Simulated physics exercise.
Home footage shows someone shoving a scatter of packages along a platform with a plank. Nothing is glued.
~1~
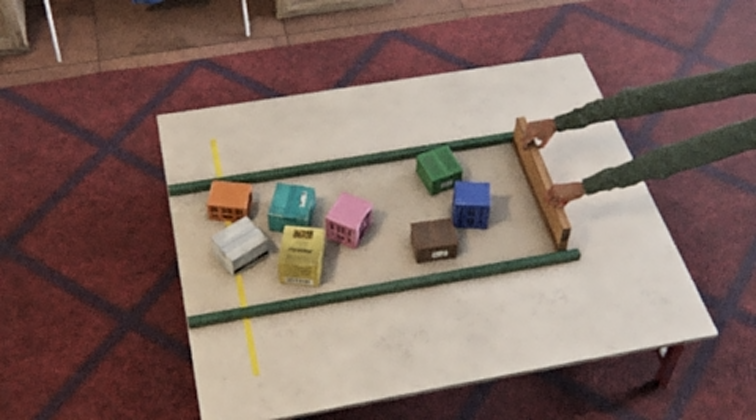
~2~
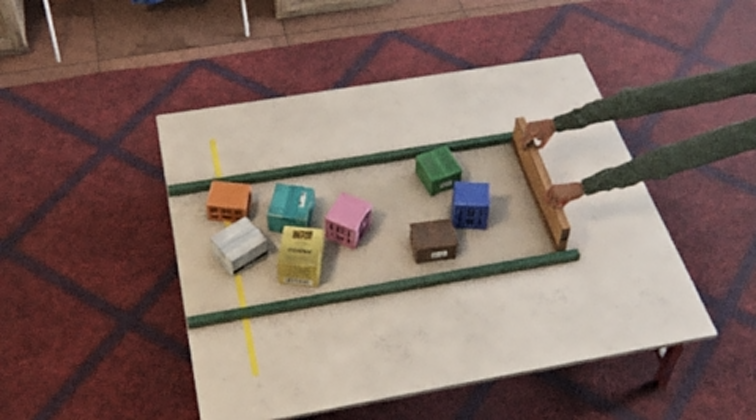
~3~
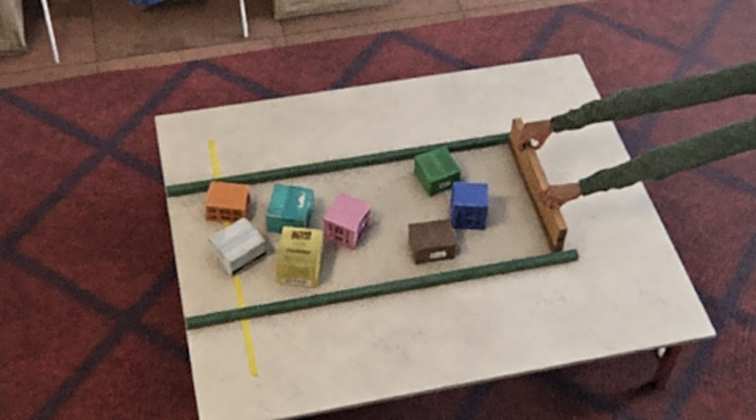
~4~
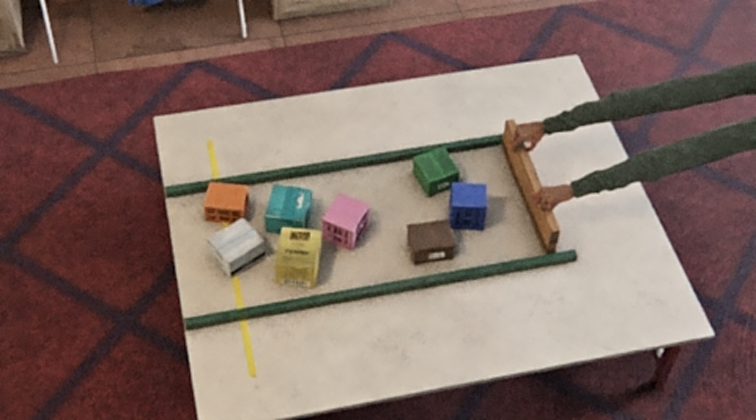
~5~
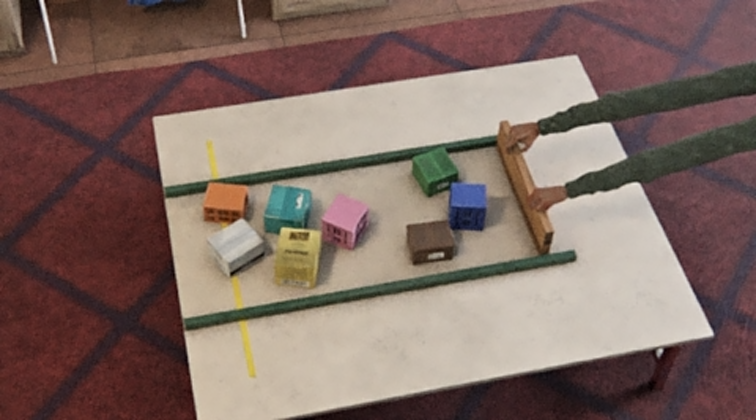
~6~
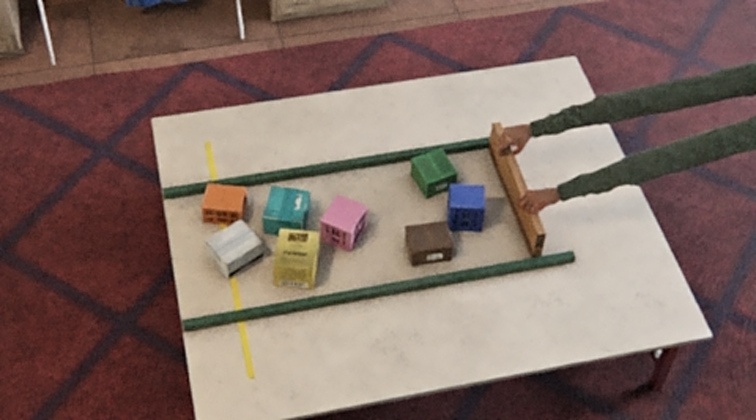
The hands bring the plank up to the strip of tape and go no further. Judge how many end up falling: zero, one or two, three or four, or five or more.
My judgement: Three or four.
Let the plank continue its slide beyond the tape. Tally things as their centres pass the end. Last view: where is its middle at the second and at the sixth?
The first one at (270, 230), the next at (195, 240).
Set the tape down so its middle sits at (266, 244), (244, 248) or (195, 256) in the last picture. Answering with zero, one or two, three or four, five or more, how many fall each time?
Taking the three places in turn: One or two, one or two, at least five.
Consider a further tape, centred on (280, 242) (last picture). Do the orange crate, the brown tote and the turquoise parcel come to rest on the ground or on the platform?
In the end the orange crate drops, the brown tote keeps its place and the turquoise parcel keeps its place.
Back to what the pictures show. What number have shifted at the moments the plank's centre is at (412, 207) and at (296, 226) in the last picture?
So 3, and at the other place 8.
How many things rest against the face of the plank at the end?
Count: 3.
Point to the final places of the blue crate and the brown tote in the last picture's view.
The first near (212, 258), the second near (214, 290).
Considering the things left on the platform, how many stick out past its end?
1 of them.
Soon after, none off yet; orange crate at rest near (225, 205); white box at rest near (235, 250); yellow box at rest near (297, 259).
After that, none off yet; orange crate displaced about its own width near (167, 210); white box displaced about its own width near (191, 246); yellow box displaced about its own width near (225, 267).
In the end, the number that fall off is three or four; gone, turquoise parcel, yellow box, white box and orange crate.
